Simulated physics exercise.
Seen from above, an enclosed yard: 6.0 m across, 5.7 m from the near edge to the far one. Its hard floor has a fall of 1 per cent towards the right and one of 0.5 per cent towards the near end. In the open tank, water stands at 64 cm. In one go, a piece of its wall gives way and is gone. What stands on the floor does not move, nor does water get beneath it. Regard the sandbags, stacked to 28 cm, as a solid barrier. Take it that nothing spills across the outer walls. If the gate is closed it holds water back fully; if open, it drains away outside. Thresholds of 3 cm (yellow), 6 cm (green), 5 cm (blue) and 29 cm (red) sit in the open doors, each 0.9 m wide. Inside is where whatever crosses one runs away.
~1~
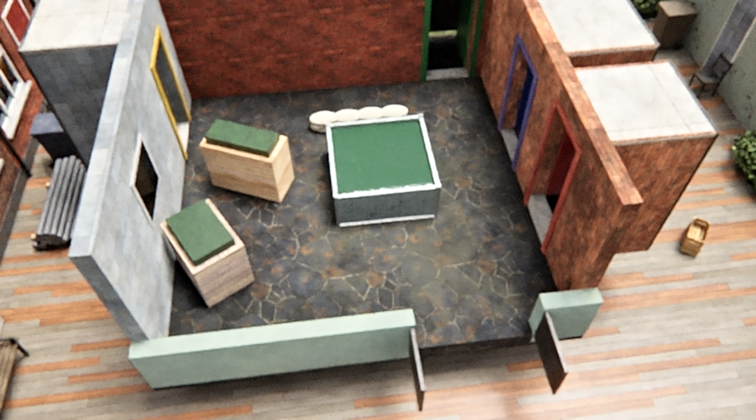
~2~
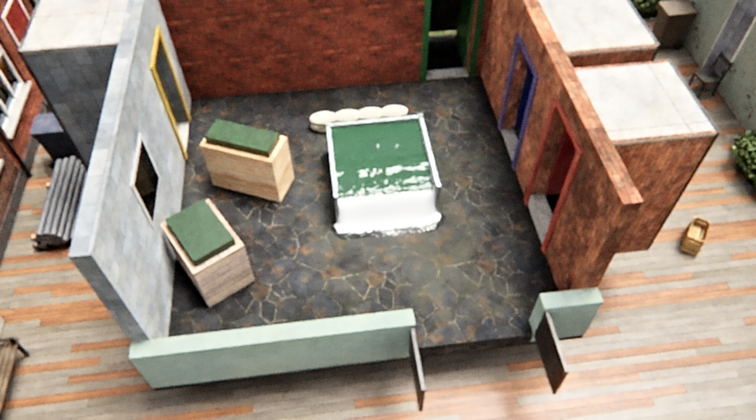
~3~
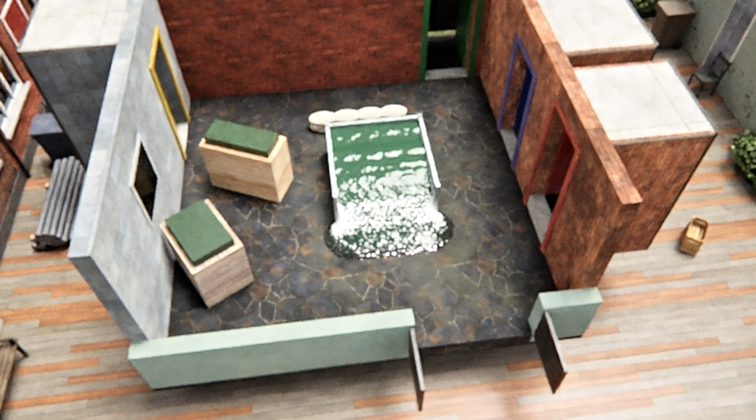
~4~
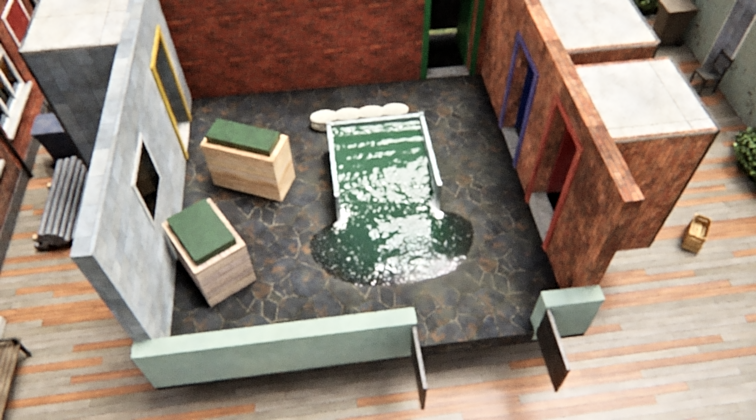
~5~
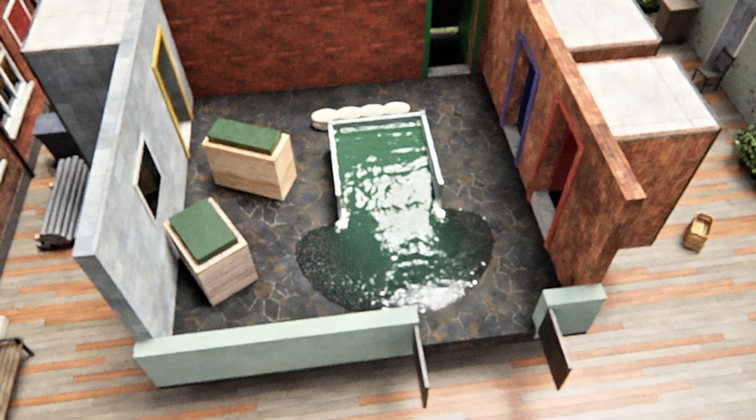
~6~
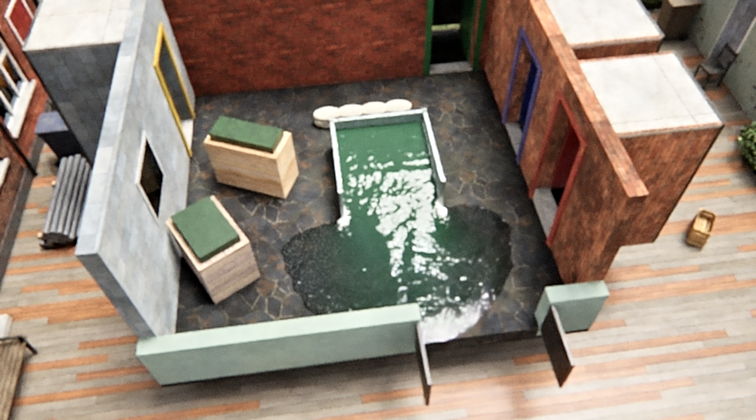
An open tank's near wall gives way and green water pours across the dark stone floor.
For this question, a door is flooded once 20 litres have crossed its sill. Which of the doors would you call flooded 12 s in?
I would call the yellow door not flooded; I would call the green door not flooded; I would call the blue door not flooded; I would call the red door not flooded.
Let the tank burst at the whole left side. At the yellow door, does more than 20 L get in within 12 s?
At the yellow door the limit is exceeded.
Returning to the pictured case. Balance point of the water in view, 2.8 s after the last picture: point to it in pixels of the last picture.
Centre: Roughly (345, 265) px.
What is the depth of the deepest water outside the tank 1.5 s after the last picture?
Roughly 28 cm.
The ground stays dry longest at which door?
The green door is last.
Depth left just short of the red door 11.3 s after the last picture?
Depth: Approx. 5.5 cm.
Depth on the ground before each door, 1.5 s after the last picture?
Yellow 0 cm, green 0 cm, blue 0 cm, red 2 cm.
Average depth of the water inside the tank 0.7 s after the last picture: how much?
Some 27 cm on average.
Then, 0.7 s after the last picture water covers 30 % of the floor and is deepest (36 cm) near (397, 330); yellow door not reached, green door not reached, blue door not reached, red door 1 cm at the sill, 0 L in.
Then, 1.5 s after the last picture water covers 30 % of the floor and is deepest (28 cm) near (174, 358); yellow door not reached, green door not reached, blue door not reached, red door 2 cm at the sill, 0 L in.
Then, 2.8 s after the last picture water covers 40 % of the floor and is deepest (30 cm) near (192, 272); yellow door not reached, green door not reached, blue door not reached, red door 4 cm at the sill, 0 L in.
Then, 6.3 s after the last picture water covers 60 % of the floor and is deepest (8 cm) near (311, 189); yellow door 1 cm at the sill, 0 L in, green door not reached, blue door 2 cm at the sill, 0 L in, red door 3 cm at the sill, 0 L in.
Then, 11.3 s after the last picture water covers 75 % of the floor and is deepest (6 cm) near (562, 310); yellow door 1 cm at the sill, 0 L in, green door 6 cm at the sill, 0 L in, blue door 3 cm at the sill, 0 L in, red door 5 cm at the sill, 0 L in.
